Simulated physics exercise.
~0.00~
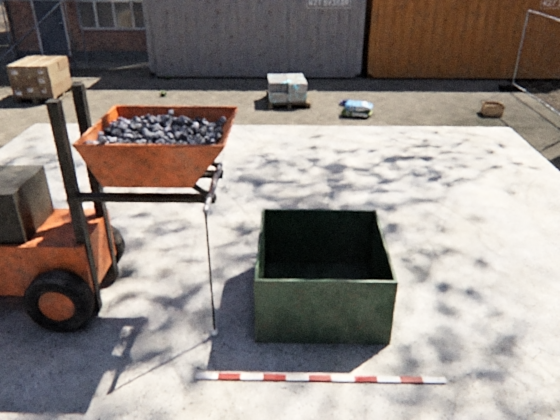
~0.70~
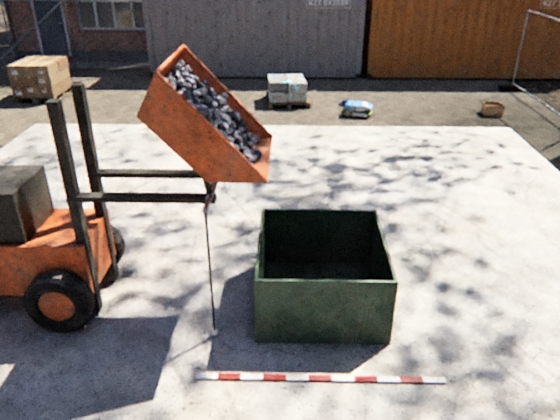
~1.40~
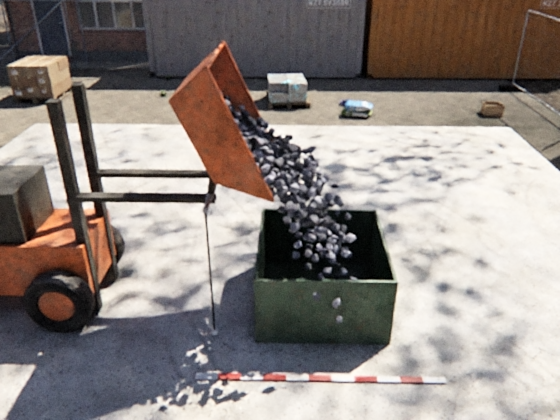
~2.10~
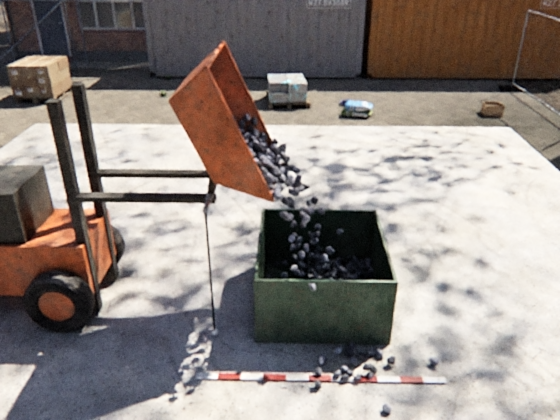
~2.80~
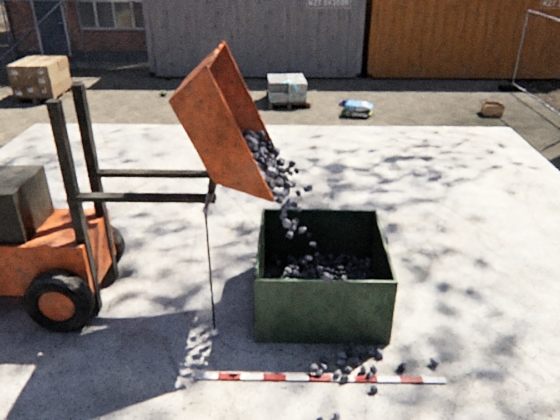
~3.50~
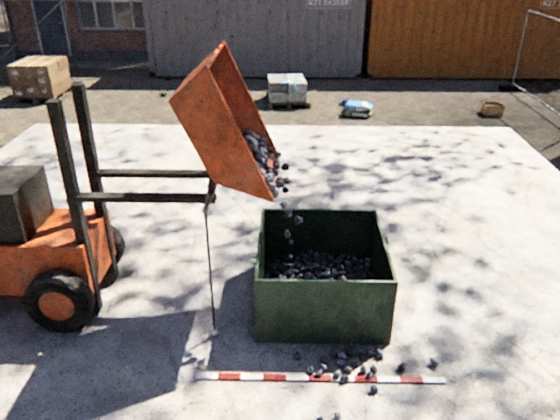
An orange skip on a forklift tips dark stones into a green bin, spilling a few.
